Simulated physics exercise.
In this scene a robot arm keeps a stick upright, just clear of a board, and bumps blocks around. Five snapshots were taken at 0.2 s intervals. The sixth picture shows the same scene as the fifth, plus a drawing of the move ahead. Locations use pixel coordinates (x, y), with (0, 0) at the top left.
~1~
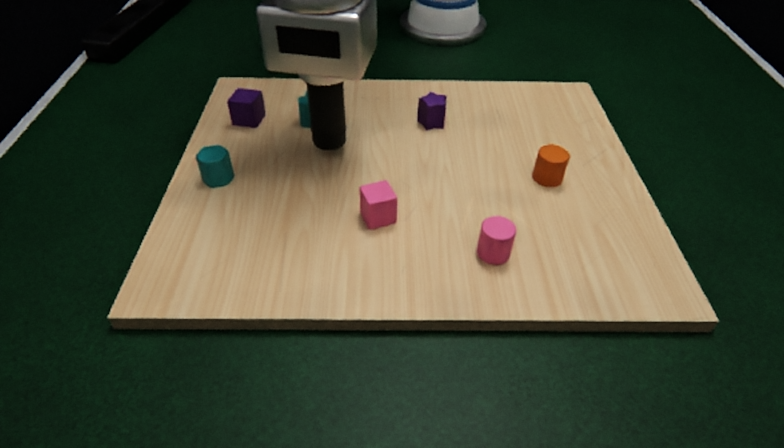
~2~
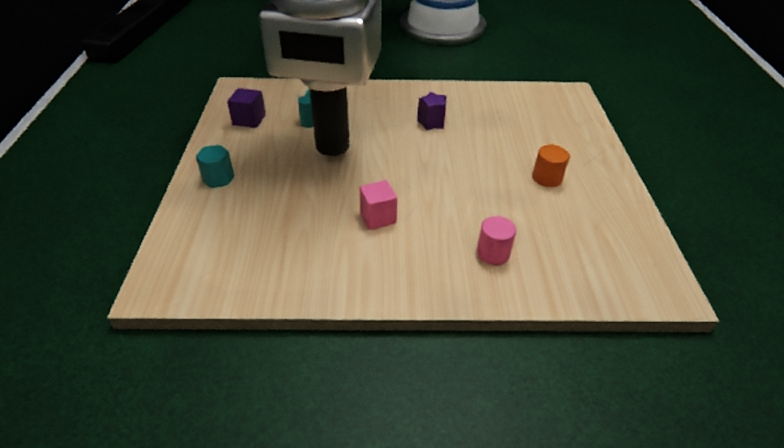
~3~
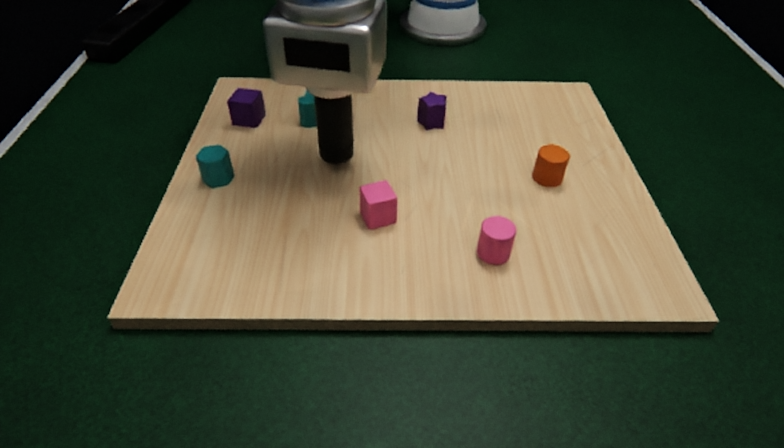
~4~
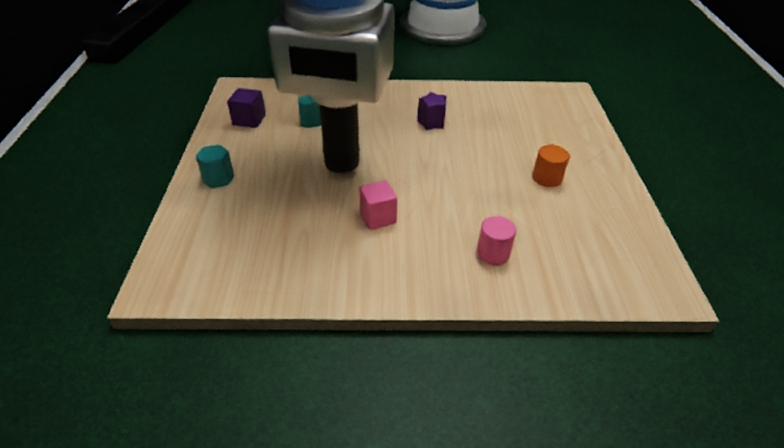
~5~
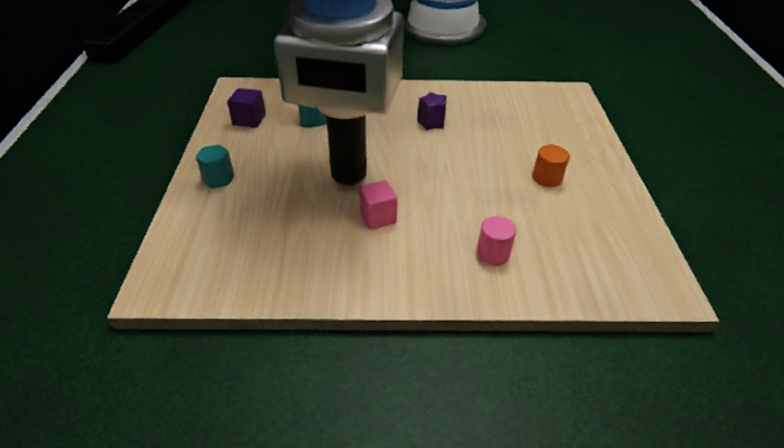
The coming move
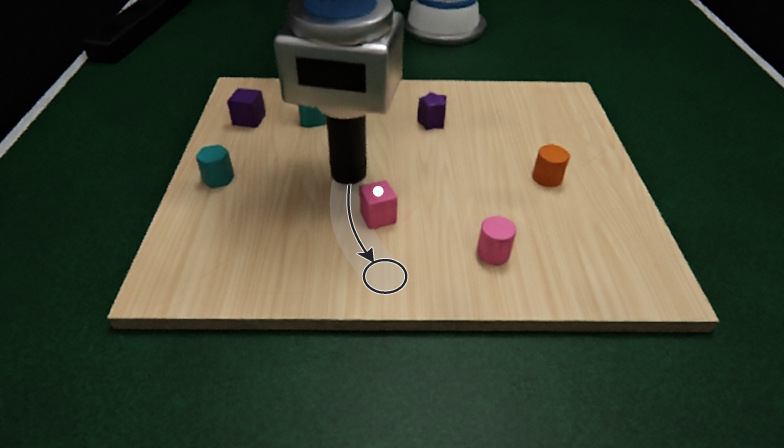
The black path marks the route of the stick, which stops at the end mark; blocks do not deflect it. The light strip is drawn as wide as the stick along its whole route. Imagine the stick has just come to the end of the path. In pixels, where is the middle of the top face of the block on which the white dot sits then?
It ends at (392, 205).
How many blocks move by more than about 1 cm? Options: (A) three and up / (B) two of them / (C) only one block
The one that fits is C, only one block.
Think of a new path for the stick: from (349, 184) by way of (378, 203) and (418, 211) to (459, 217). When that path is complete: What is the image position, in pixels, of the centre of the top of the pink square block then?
At (395, 206).
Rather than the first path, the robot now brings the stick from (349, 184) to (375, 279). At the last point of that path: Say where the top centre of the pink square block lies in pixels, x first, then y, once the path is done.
It comes to (399, 208).
Drawn move, from (349, 184) through (349, 213) and (361, 244) to (385, 276); the dot is on the pink square block.
What follows on the original path. One third of the way, stick at (349, 203); pink square block at (383, 196), turned 30° anticlockwise.
Two thirds of the way, stick at (361, 235); pink square block at (392, 205), turned 90° anticlockwise.
At the end, stick at (385, 266); pink square block at (393, 205), turned 90° anticlockwise.
